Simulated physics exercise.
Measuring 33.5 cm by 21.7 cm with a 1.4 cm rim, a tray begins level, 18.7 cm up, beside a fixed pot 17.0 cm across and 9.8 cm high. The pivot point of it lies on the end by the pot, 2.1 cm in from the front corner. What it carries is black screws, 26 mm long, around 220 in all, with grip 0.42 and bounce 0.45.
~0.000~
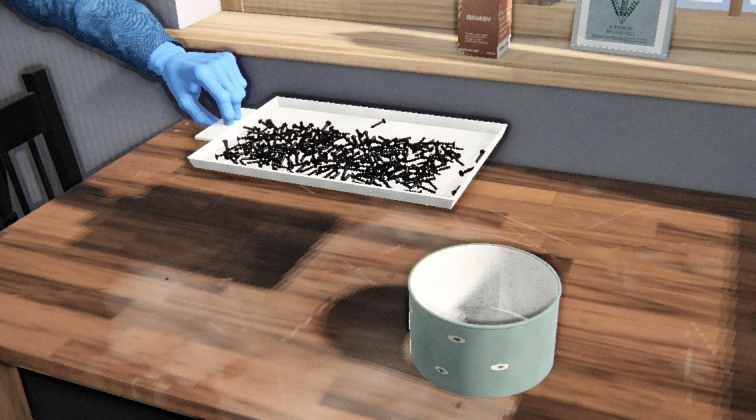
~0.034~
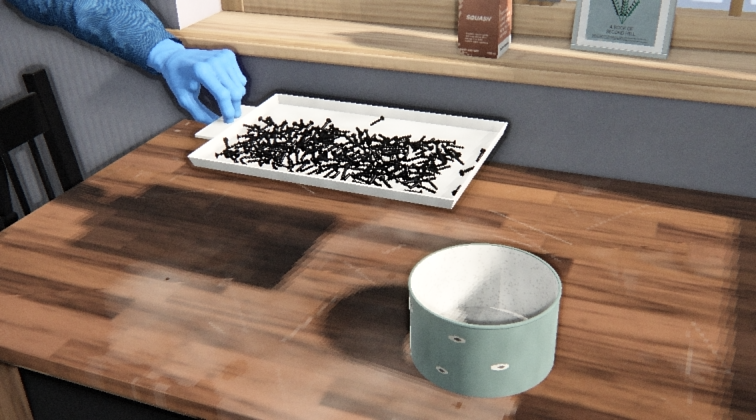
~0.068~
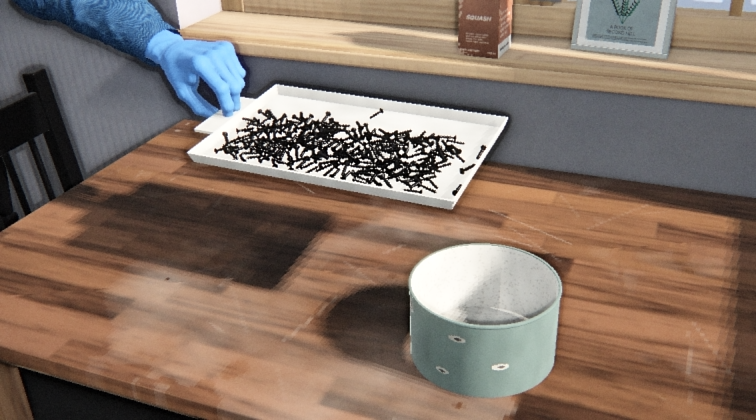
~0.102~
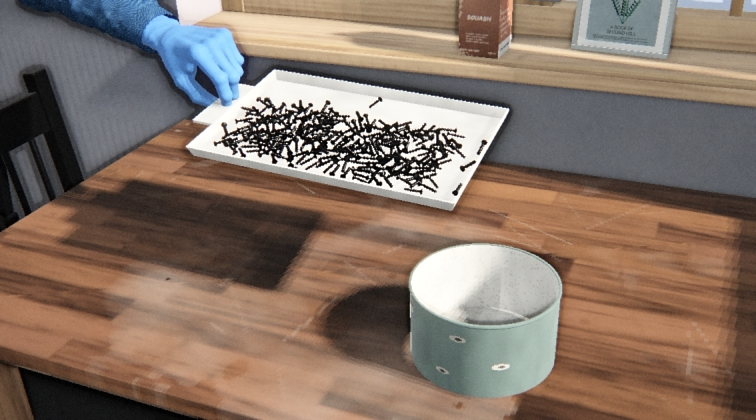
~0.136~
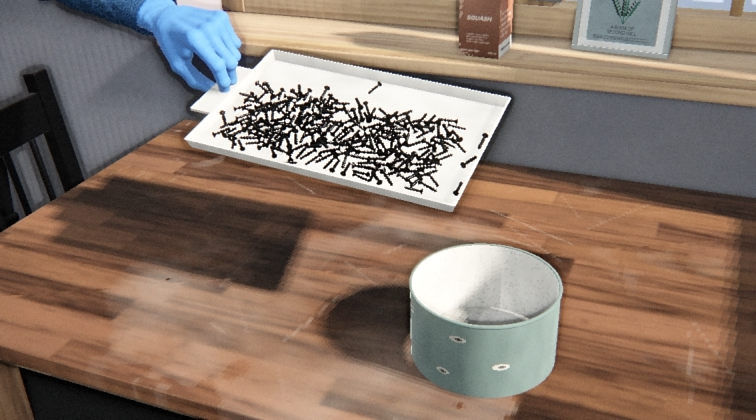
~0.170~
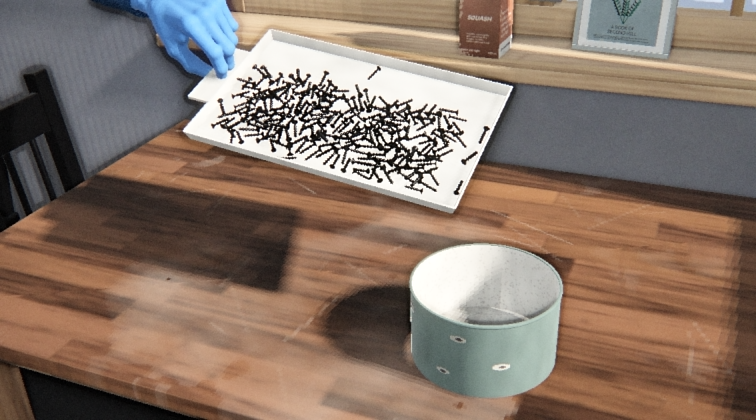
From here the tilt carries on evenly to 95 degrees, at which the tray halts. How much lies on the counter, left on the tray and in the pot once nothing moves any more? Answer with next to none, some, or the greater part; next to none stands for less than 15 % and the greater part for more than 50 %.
Counter: The greater part; left on the tray: Next to none; pot: Some.
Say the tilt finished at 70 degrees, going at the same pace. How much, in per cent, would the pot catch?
That would be around 35 percent.
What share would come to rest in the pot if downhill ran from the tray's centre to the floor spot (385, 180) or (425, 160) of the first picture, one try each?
The share comes to roughly 65 in a hundred, then roughly 35 in a hundred.
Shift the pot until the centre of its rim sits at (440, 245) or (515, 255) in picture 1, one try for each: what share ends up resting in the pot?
Around 0 per cent, then around 0 per cent.
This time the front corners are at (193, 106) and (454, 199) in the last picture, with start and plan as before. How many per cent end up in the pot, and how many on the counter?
Per cent by place - pot 70, counter 30.
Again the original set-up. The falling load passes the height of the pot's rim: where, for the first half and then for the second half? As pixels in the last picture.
Near (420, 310) at first, near (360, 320) afterwards.
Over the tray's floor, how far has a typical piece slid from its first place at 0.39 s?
Displacement on the tray: Roughly 3 cm.
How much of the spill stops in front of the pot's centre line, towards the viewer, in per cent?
Some 100 per cent.
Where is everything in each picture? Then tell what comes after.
In the first picture, tray tilt 0 degrees, front corners at (193, 156) and (451, 197); middle of the pieces at (338, 156); pot at (484, 282).
In the second picture, tray tilt 1 degrees, front corners at (193, 155) and (451, 197); middle of the pieces at (338, 155).
In the third picture, tray tilt 3 degrees, front corners at (193, 151) and (451, 198), lowest corner right front; middle of the pieces at (338, 151).
In the fourth picture, tray tilt 8 degrees, front corners at (192, 145) and (452, 200), lowest corner right front; middle of the pieces at (338, 145).
In the fifth picture, tray tilt 13 degrees, front corners at (191, 137) and (452, 202), lowest corner right front; middle of the pieces at (338, 136).
In the sixth picture, tray tilt 19 degrees, front corners at (189, 129) and (452, 204), lowest corner right front; middle of the pieces at (338, 128); pot at (485, 282). The tray's pace is about 175 degrees a second.
After 0.39 s, tilt 57 degrees; the tray holds 100 %, the pot 0 %.
After 0.54 s, tilt 83 degrees; the tray holds 65 %, the pot 0 %.
After 0.82 s, tilt 95 degrees; the tray holds 0 %, the pot 35 %.
In the end, at 2.0 s, counter 65 %, tray 0 %, pot 35 %.
